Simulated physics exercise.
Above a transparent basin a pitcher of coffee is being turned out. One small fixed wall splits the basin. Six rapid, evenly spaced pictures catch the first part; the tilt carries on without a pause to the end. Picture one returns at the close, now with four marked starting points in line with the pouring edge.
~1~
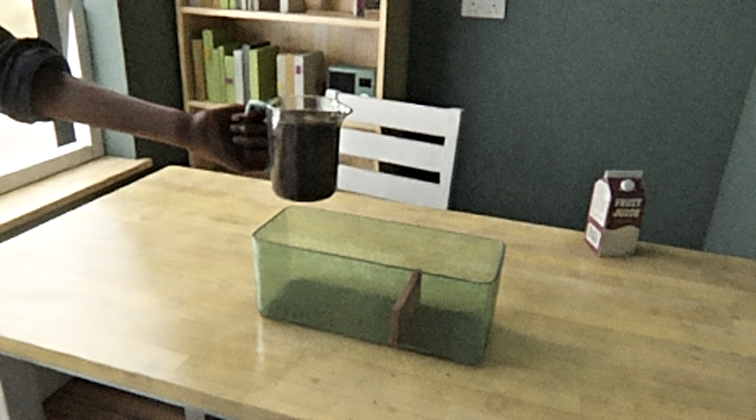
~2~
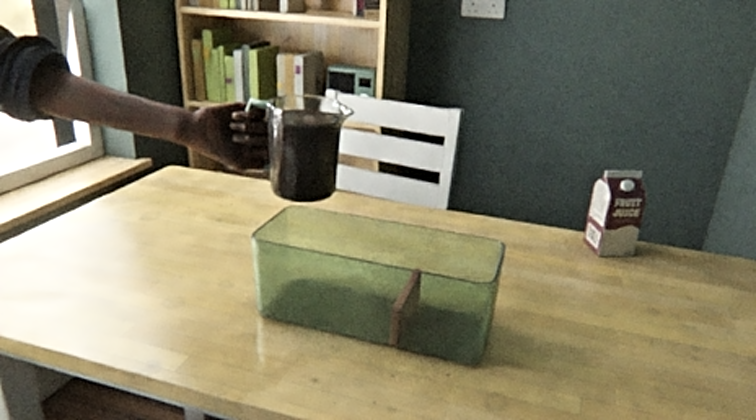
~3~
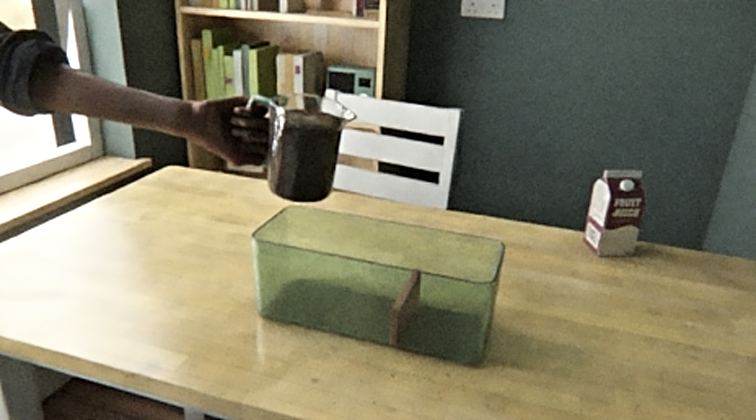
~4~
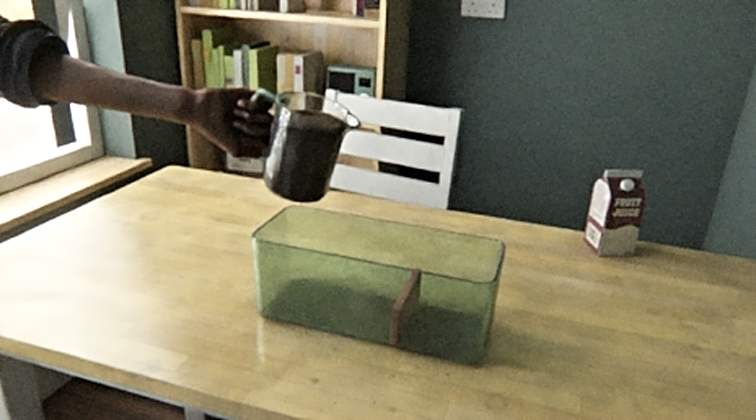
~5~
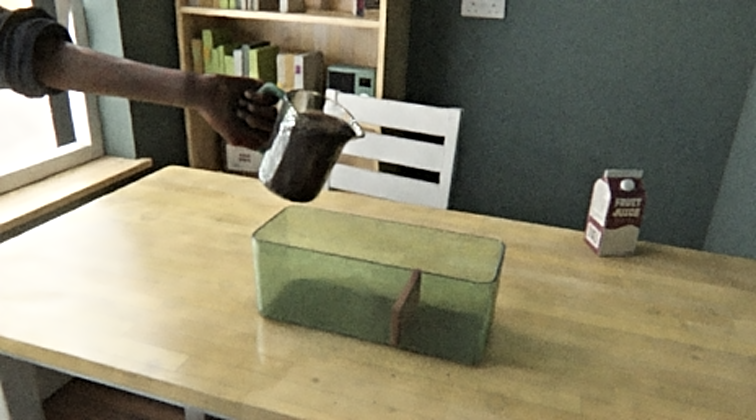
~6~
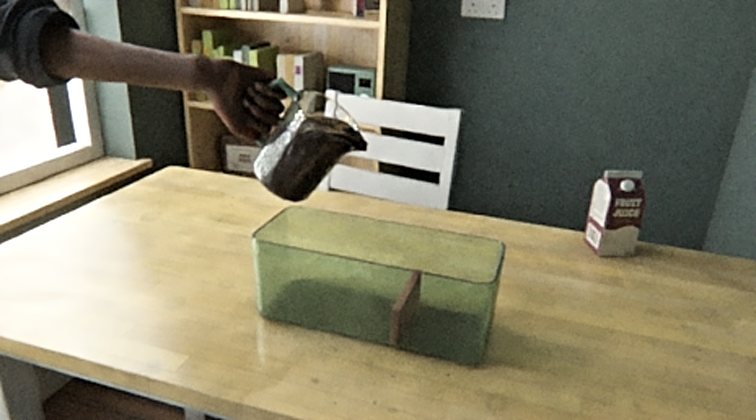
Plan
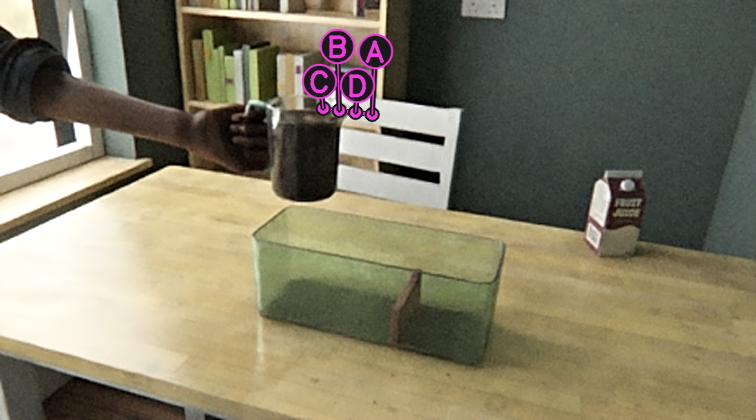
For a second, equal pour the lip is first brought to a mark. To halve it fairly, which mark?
Dot A.
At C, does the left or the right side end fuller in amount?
The left side.
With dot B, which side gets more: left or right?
The left one.
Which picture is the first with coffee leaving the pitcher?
Picture 6.
On the marked copy, A at (372, 114); B at (339, 110); C at (323, 108); D at (355, 112).
With A, about 55 % ends left of the wall and 44 % right of it.
With B, about 95 % ends left of the wall and 3 % right of it.
With C, about 95 % ends left of the wall and 4 % right of it.
With D, about 89 % ends left of the wall and 8 % right of it; 3 % is lost outside.
